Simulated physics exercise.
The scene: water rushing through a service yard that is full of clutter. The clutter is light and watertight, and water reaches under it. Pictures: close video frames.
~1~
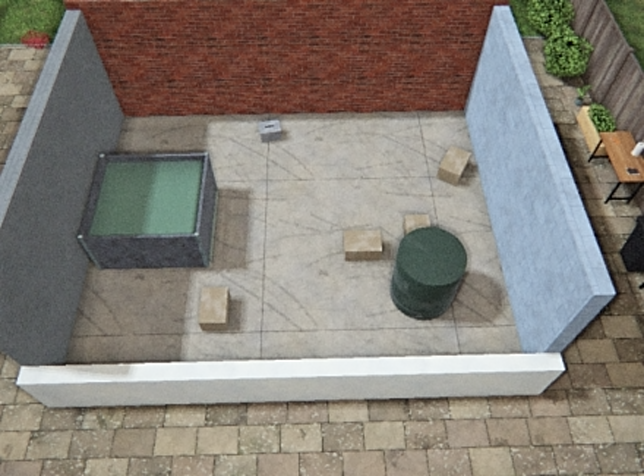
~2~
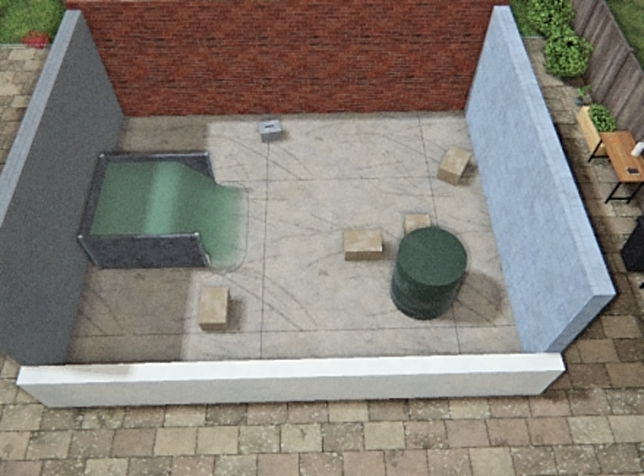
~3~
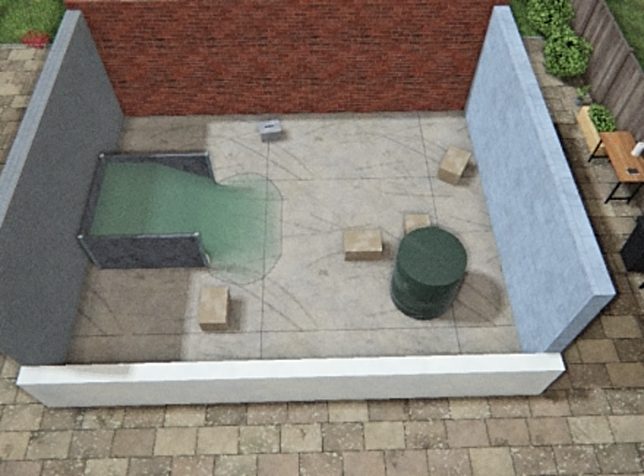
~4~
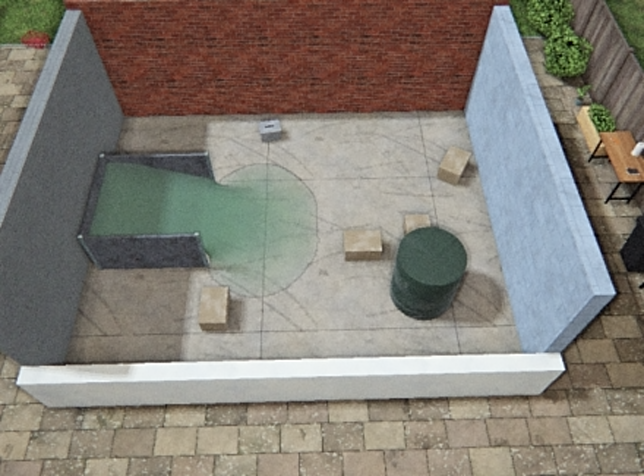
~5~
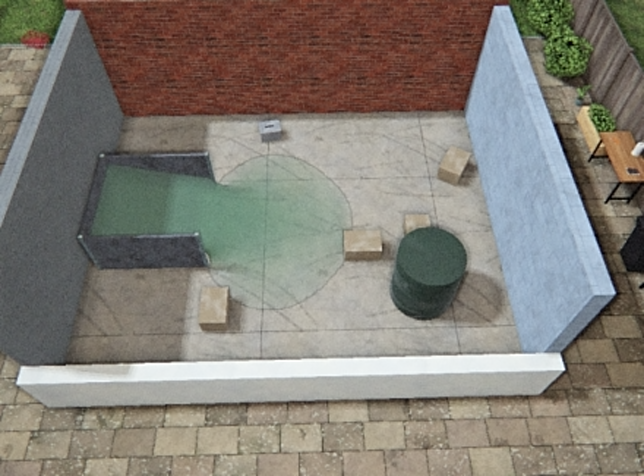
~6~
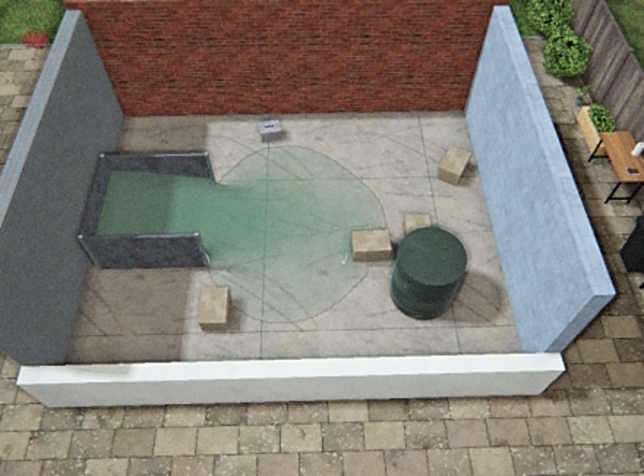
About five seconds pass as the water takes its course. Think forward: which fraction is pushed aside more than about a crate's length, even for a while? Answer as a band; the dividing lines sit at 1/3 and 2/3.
1/3 to 2/3.
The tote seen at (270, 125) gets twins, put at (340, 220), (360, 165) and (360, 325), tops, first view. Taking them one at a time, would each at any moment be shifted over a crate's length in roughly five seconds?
One by one: Knocked well away; knocked well away; knocked well away.
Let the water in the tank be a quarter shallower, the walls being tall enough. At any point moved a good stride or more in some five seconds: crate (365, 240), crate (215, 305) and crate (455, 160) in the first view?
In sequence: Went the distance, fell short and went the distance.
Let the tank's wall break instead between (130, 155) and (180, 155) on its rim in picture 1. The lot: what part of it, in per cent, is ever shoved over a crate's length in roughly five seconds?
It comes to some 40 per cent.
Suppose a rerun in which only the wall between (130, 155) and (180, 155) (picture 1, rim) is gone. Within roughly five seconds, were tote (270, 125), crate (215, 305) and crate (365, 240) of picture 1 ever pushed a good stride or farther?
Object by object: Covered the distance, short of it, short of it.
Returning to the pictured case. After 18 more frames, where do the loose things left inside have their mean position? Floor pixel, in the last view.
Near (379, 219).
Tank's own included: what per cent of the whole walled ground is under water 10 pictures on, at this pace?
I'd put it at some 70 per cent.
A moment on, 1 of 5 are well off their spots; 0 afloat.
Next, 2 of 5 are well off their spots; 3 afloat.
Later, 2 of 5 are well off their spots; 3 afloat.
In the end, 2 of 5 are well off their spots, and 3 have been at some point; 3 afloat.
